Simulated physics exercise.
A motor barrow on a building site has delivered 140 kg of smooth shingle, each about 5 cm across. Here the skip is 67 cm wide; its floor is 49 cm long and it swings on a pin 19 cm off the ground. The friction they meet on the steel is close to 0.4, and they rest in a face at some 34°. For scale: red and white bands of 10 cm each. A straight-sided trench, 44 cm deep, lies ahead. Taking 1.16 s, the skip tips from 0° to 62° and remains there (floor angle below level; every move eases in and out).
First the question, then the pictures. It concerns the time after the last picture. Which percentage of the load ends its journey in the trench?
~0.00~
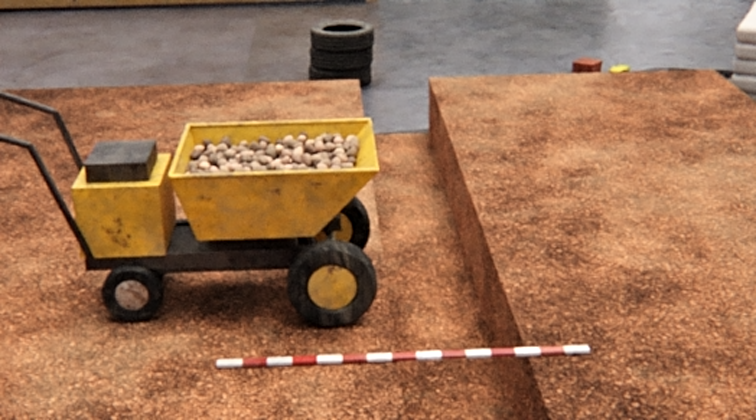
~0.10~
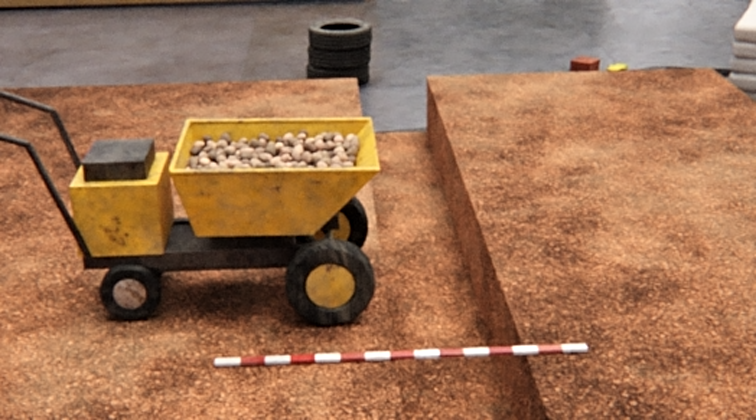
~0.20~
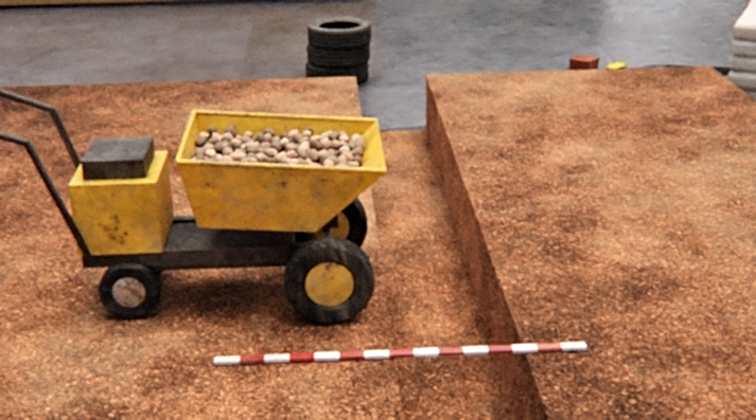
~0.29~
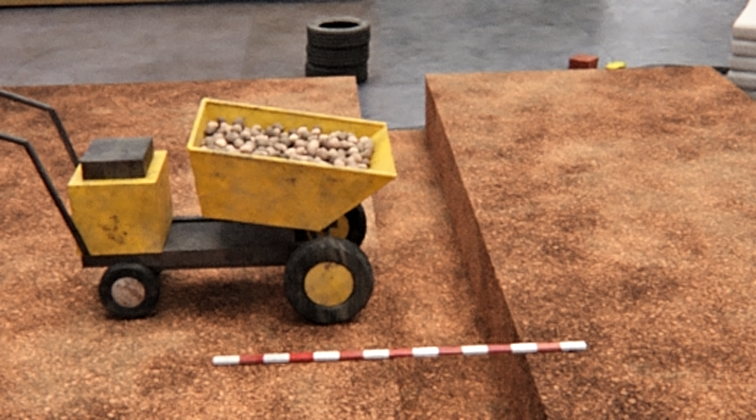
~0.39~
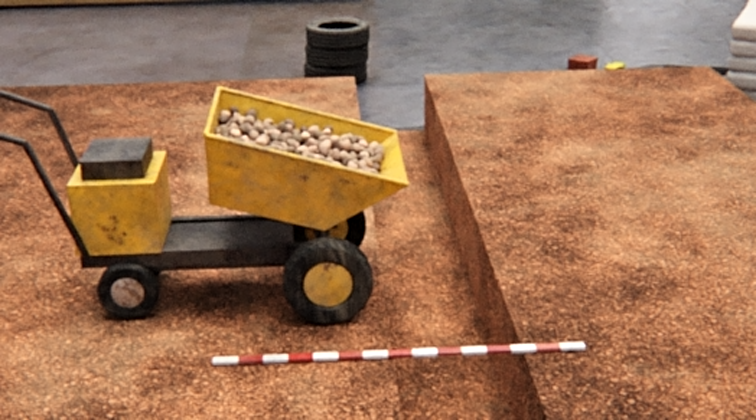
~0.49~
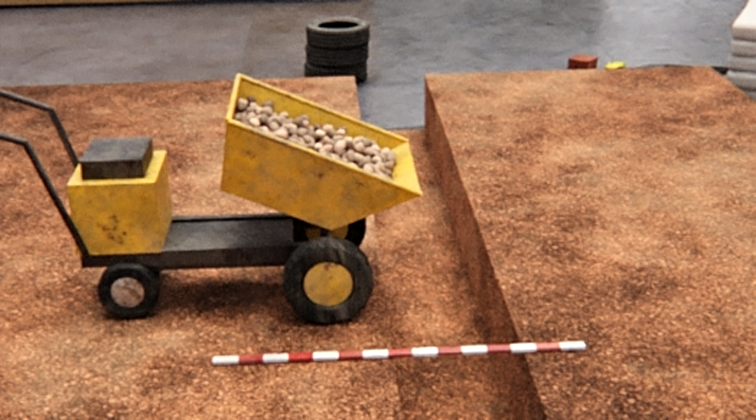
Roughly 62 per cent.
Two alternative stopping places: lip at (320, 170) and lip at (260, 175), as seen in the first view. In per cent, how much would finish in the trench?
About 100 per cent from the first spot, about 90 from the second.
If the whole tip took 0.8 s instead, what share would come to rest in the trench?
I'd put it at roughly 55 per cent.
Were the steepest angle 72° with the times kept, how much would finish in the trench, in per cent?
About 60%.
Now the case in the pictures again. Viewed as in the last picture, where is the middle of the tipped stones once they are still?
In the last view, about (483, 347).
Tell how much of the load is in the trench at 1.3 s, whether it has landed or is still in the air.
About 20 per cent by then.
After 0.9 s the floor is at 52°; 100 % in the skip; the foremost stones are at (442, 215).
After 1.3 s the floor is at 62°; 71 % in the skip, 20 % in the trench, 9 % past the trench; the foremost stones are at (537, 286).
After 1.6 s the floor is at 62°; 33 % in the skip, 31 % in the trench, 36 % past the trench; the foremost stones are at (643, 268).
After 3.6 s the floor is at 62°; 0 % in the skip, 62 % in the trench, 38 % past the trench; the foremost stones are at (749, 254).
